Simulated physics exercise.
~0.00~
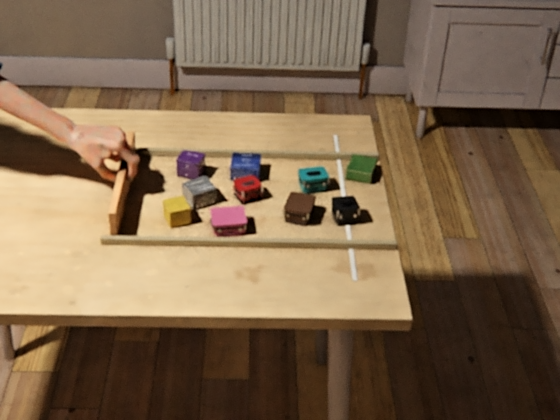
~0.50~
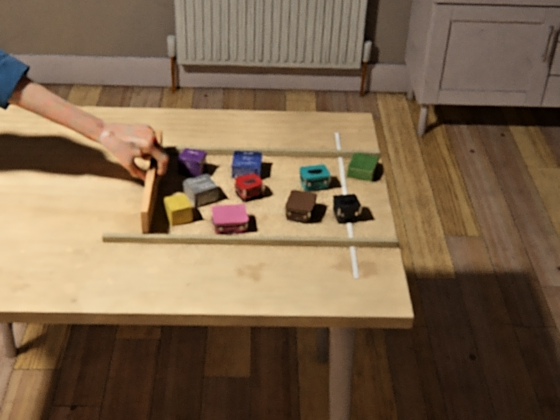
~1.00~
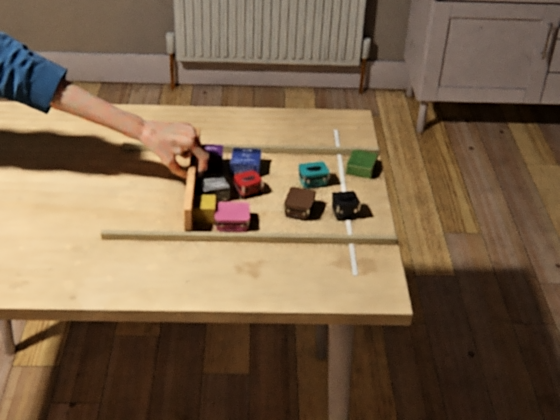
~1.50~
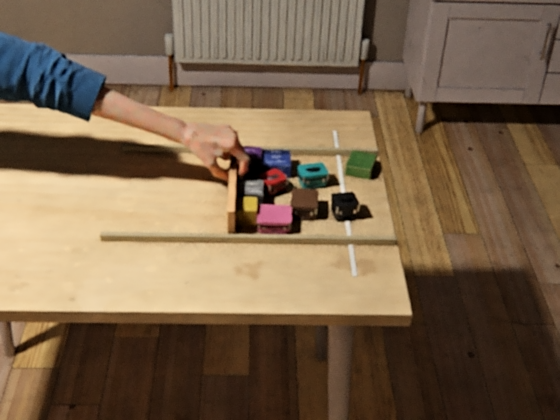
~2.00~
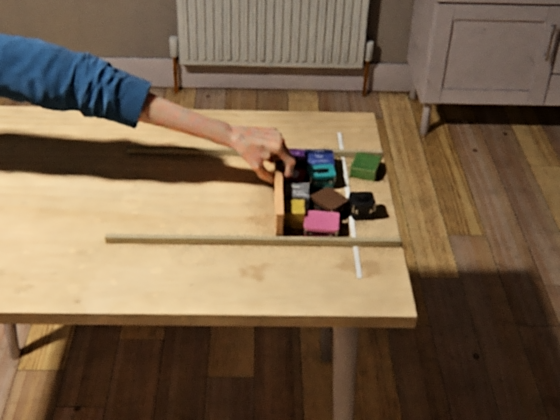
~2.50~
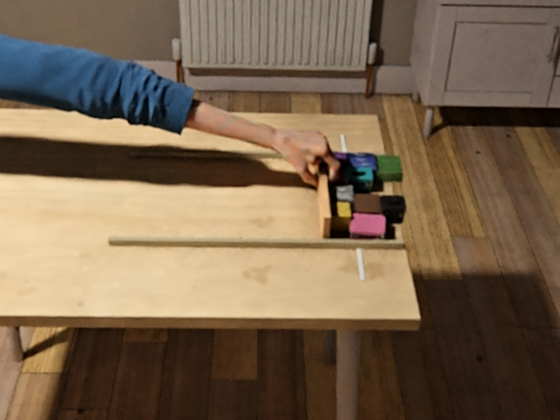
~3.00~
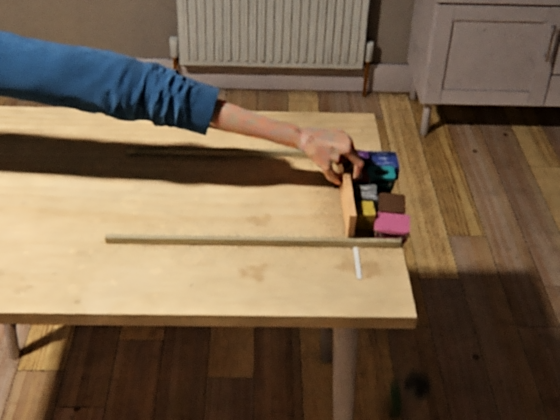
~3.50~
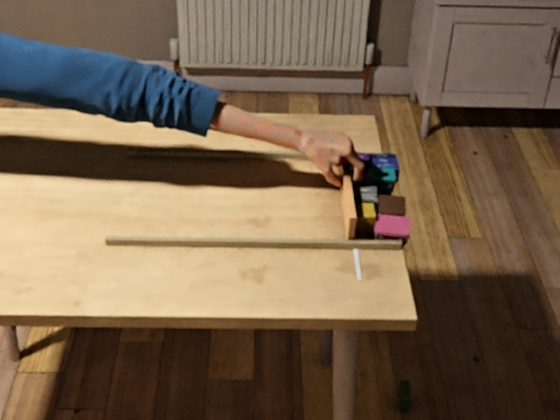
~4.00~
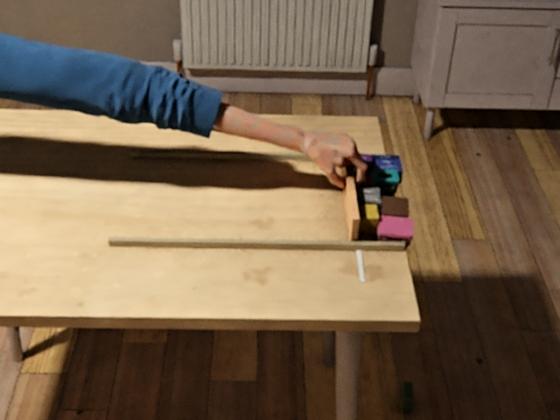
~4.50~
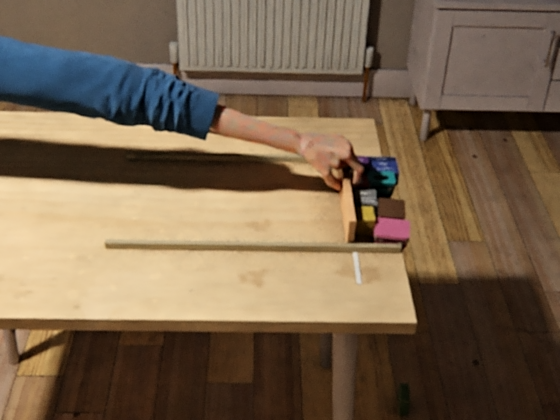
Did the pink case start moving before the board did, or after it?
The pink case started moving after the board. The hand was already sliding the board to the right while the pink case still sat in its place.
